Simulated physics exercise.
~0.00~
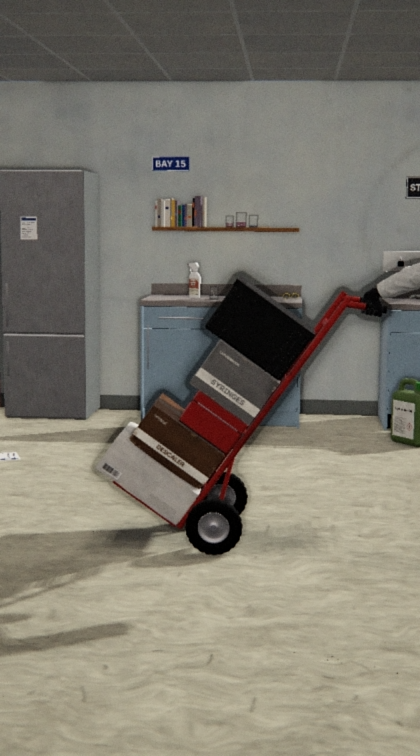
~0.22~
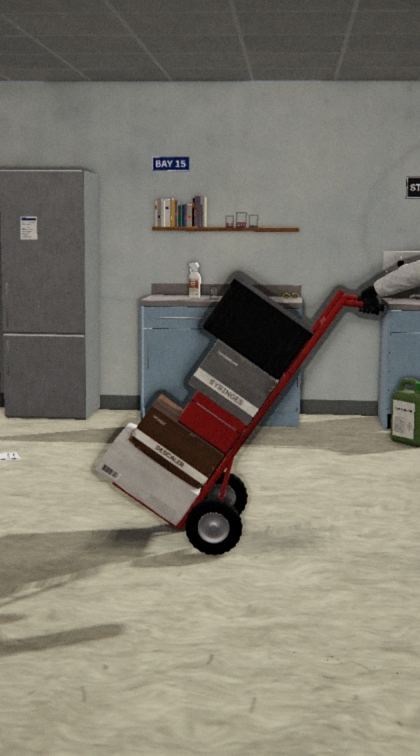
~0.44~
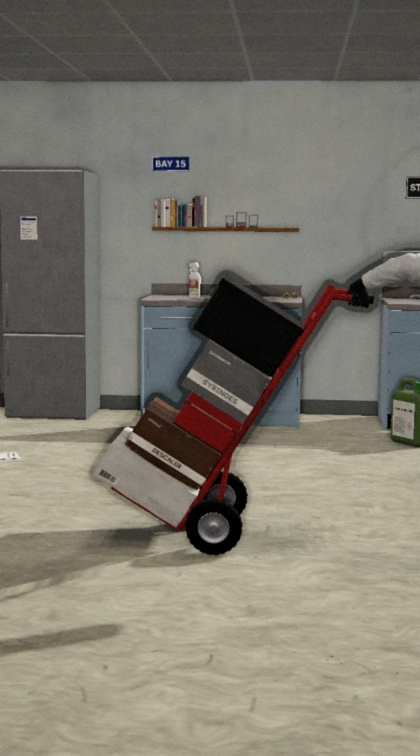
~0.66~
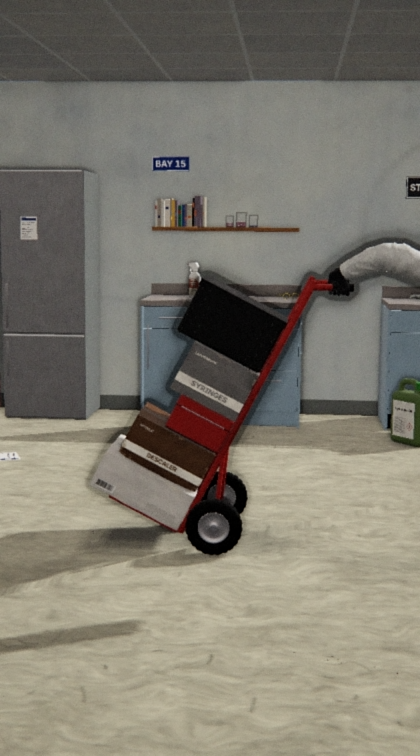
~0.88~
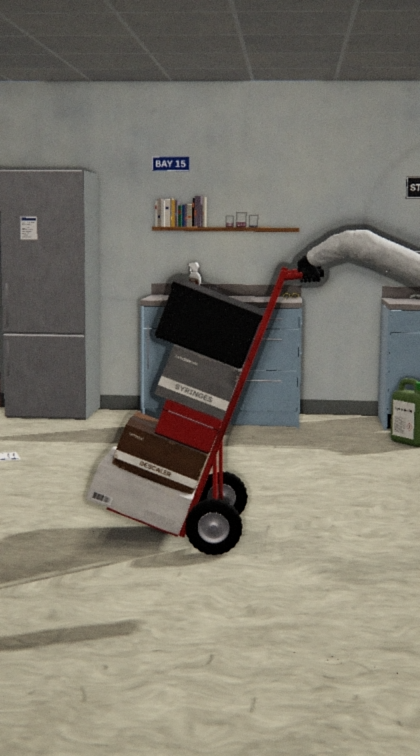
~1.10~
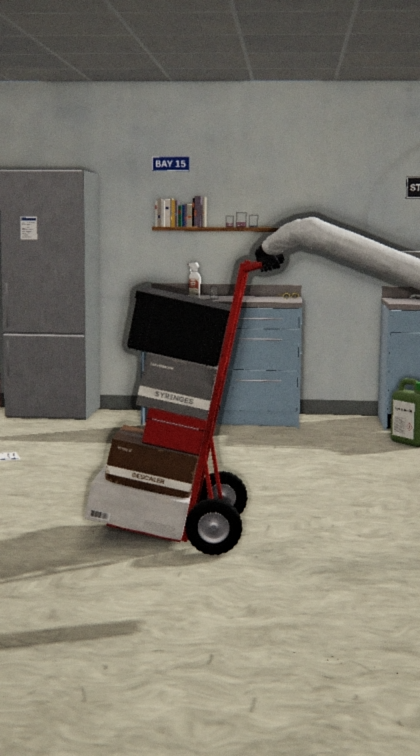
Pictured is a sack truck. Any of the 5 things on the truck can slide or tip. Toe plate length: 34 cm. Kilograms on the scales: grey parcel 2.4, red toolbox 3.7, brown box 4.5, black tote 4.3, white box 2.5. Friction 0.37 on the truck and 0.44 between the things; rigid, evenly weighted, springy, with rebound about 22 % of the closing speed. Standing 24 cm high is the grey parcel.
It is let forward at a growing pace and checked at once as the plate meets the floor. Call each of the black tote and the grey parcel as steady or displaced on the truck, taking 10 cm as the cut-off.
Black tote: Displaced. Grey parcel: Displaced.
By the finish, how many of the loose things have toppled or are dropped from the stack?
2 of them.
After 2.00 s, truck upright; black tote now dropped from the stack; grey parcel tipped 59° from how it sat near (120, 387).
After 2.40 s, truck upright; grey parcel now dropped from the stack.
At rest (3.4 s), dropped from the stack, grey parcel and black tote; the other 3 in place, give or take 10 cm. Seen from the same camera at the end, grey parcel near (41, 509).
